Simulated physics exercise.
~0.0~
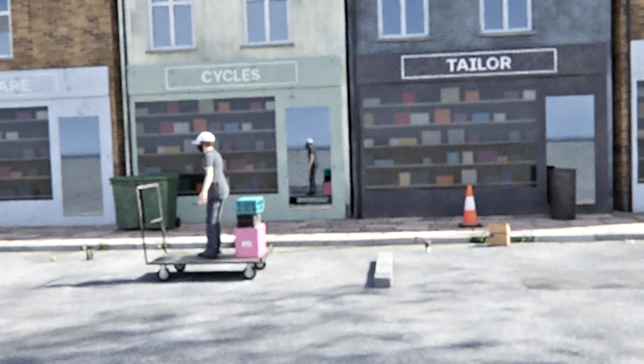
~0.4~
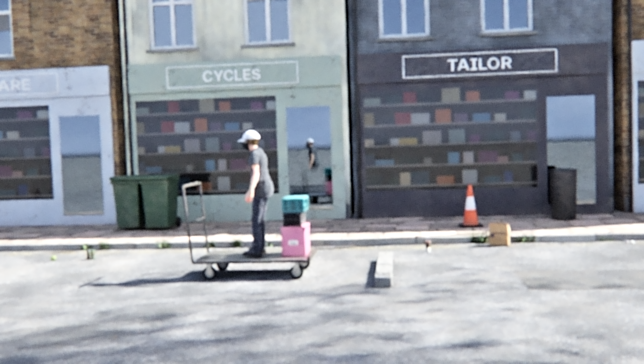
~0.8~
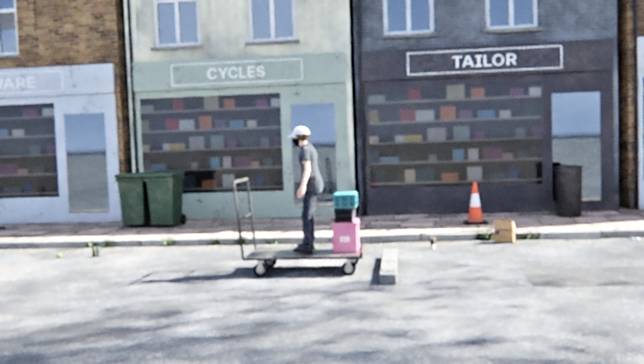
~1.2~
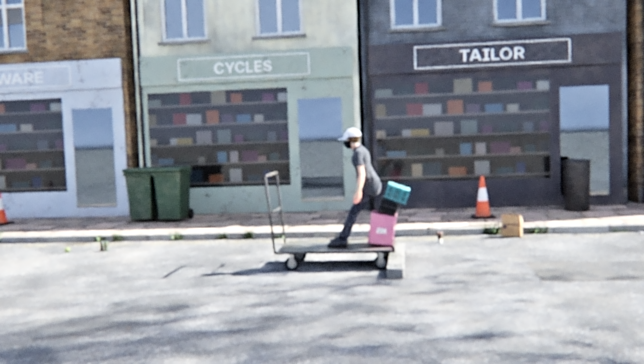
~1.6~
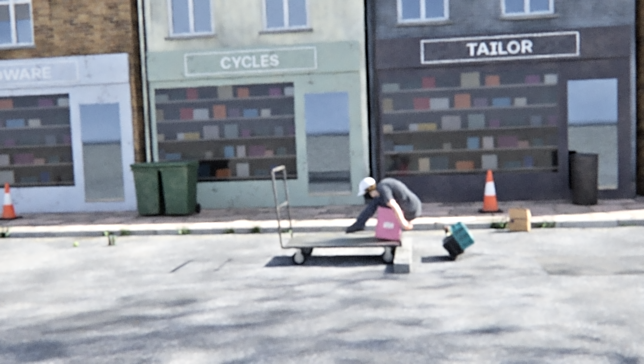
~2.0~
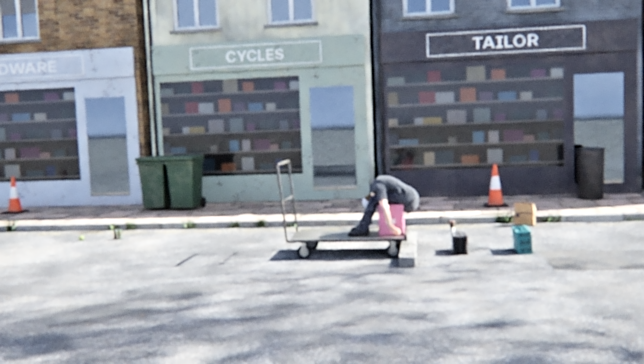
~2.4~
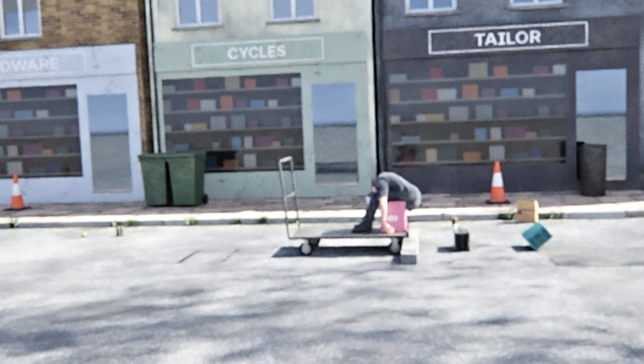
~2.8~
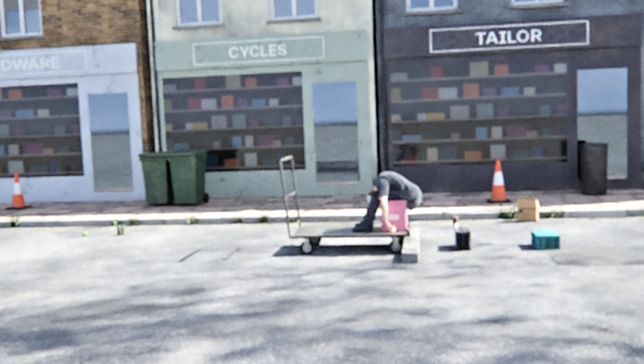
On a sunlit street in front of a cycle shop and a tailor's, a person in a white cap stands on a flat trolley rolling right, behind a pink tote topped by a black case and a teal crate. The wheels hit a low kerb and the trolley stops short. The person pitches forward as the stack tips, and the teal crate and black case drop onto the road ahead. The crate tumbles farther before settling, while the case stays nearer. The pink tote remains on the deck, with the person folded limply over it.
